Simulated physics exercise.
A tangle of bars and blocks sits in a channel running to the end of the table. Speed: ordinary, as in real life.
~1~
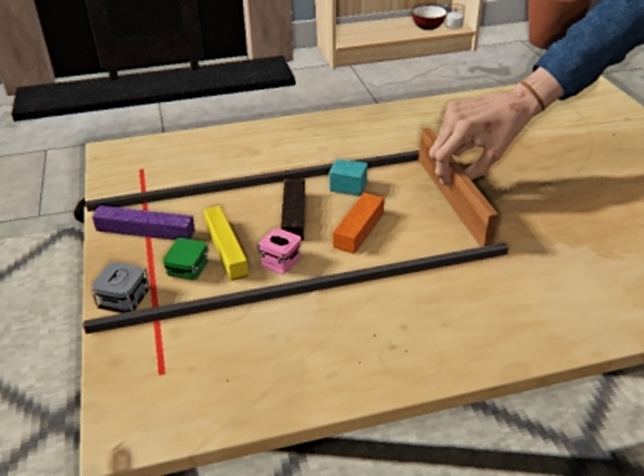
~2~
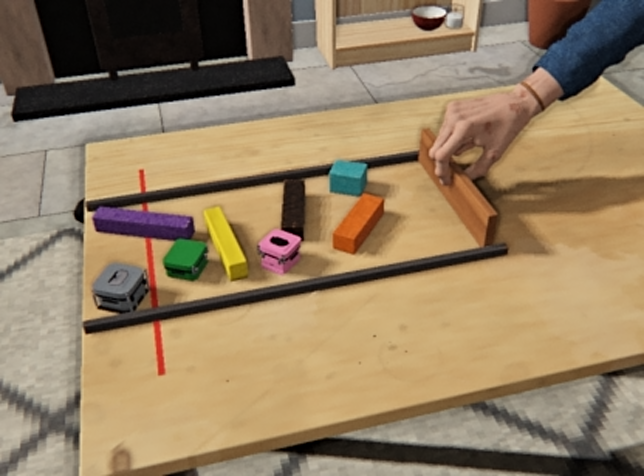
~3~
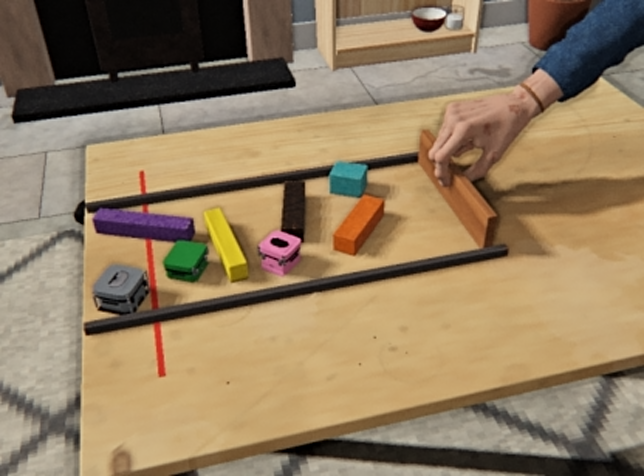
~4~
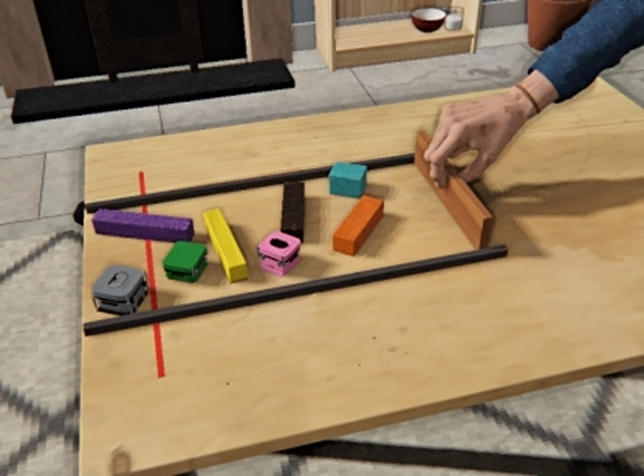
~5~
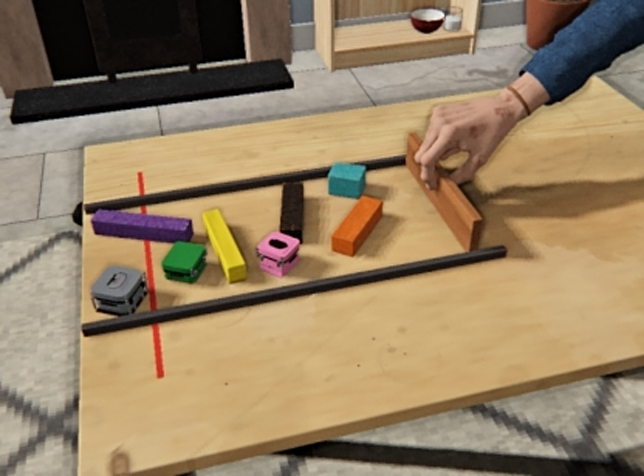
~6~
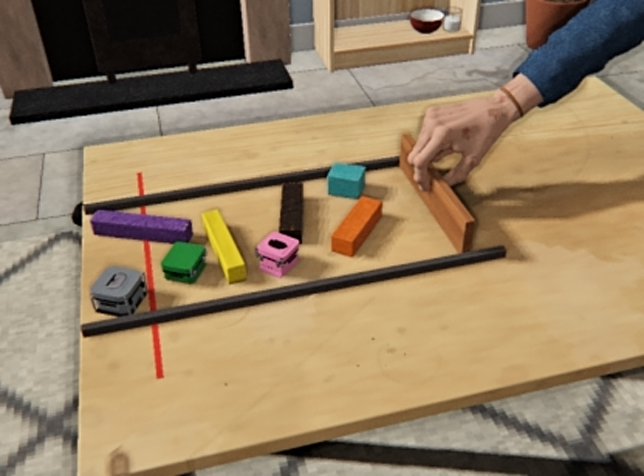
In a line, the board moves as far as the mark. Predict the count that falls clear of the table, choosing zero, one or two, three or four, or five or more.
The count is three or four.
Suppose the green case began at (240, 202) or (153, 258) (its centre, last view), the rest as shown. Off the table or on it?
Trial 1: Off; trial 2: Off.
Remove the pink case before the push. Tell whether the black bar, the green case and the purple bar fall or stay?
I'd say the black bar stays where it is, the green case ends up down, and the purple bar ends up down.
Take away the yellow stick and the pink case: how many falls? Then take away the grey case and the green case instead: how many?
First try 2, second try 2.
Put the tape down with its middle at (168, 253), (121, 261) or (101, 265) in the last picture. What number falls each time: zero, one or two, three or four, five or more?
Falls: Three or four; at least five; 5 or more.
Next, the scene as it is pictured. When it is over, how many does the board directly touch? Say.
2 touch it.
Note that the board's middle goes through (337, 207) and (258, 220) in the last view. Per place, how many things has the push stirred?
Answer - first 3, then 7.
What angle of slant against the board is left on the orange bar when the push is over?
About 0° out of line.
Soon after, none off yet; grey case at rest near (119, 292); purple bar at rest near (142, 227); green case at rest near (184, 265).
After that, none off yet; grey case at rest near (119, 292); purple bar at rest near (142, 227); green case moving near (175, 267).
And then, none off yet; grey case displaced about its own width near (89, 300); purple bar displaced a little near (82, 232); green case displaced well along near (97, 271).
In the end, the number that fall off is three or four; gone, yellow stick, green case, purple bar and grey case.
